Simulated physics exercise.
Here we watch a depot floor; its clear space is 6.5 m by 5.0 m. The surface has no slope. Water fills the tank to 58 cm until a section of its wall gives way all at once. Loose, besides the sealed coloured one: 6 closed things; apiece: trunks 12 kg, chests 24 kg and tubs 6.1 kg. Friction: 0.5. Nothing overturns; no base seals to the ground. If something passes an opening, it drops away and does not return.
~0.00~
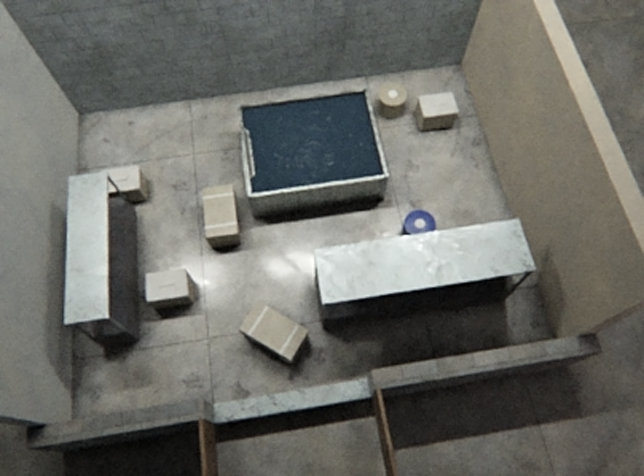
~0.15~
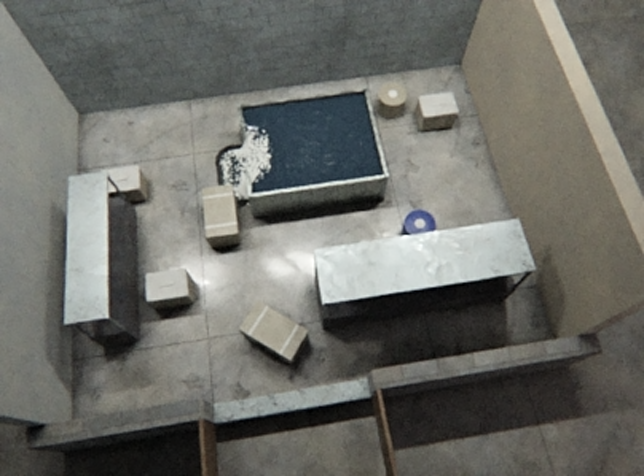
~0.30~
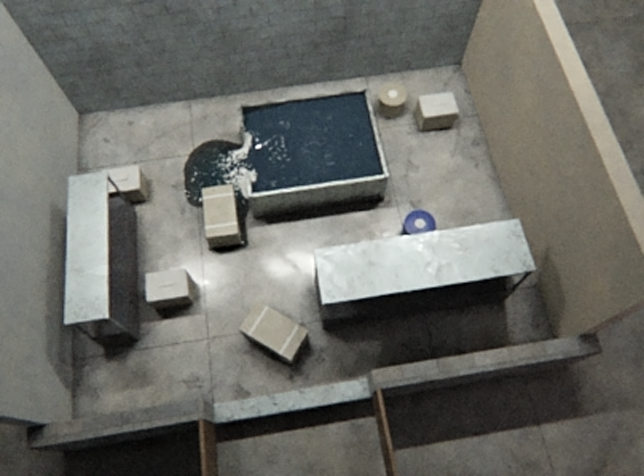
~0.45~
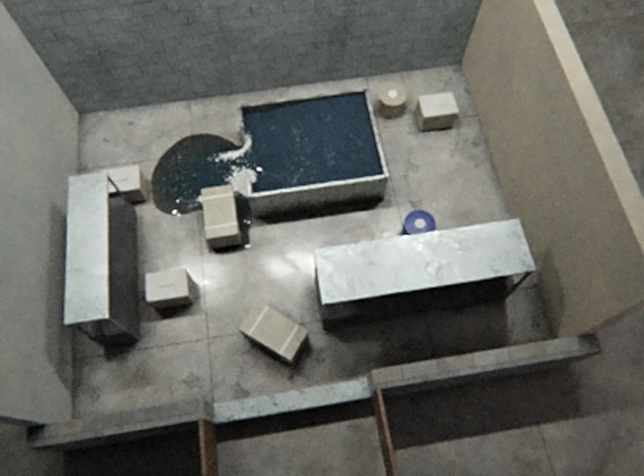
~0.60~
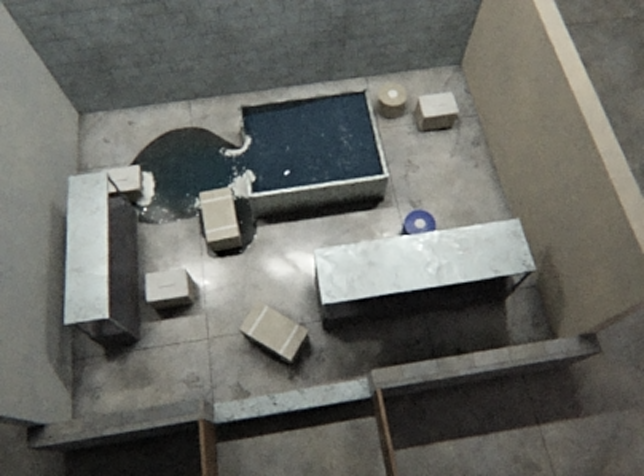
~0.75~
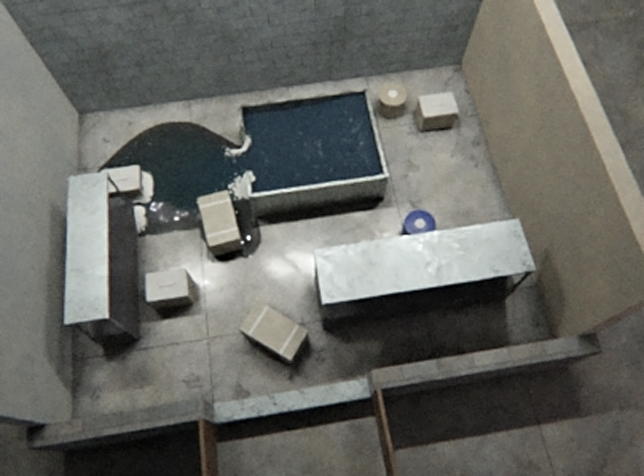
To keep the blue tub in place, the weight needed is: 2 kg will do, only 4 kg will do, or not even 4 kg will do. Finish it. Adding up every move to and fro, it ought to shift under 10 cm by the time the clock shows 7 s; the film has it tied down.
2 kg will do.
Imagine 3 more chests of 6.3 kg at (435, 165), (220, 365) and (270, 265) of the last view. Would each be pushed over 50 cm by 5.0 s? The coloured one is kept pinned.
In the order given, not as far, not as far and not as far.
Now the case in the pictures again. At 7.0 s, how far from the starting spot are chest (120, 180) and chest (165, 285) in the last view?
In order: 50 cm and 50 cm.
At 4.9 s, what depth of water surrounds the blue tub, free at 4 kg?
0 cm, roughly.
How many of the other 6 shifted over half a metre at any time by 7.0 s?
Total: 2.
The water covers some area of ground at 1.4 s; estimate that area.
The covered patch comes to about 10.0 m2.
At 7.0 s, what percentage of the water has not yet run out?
About 96 in a hundred parts of the water.
After 1.4 s the blue tub would be 0 cm from its start with 2 kg and 0 cm from its start with 4 kg; 0 cm of water round it then.
After 3.1 s the blue tub would be 0 cm from its start with 2 kg and 0 cm from its start with 4 kg; 0 cm of water round it then.
After 4.9 s the blue tub would be 0 cm from its start with 2 kg and 0 cm from its start with 4 kg; 0 cm of water round it then.
After 7.0 s the blue tub would be 0 cm from its start with 2 kg and 0 cm from its start with 4 kg; 0 cm of water round it then.
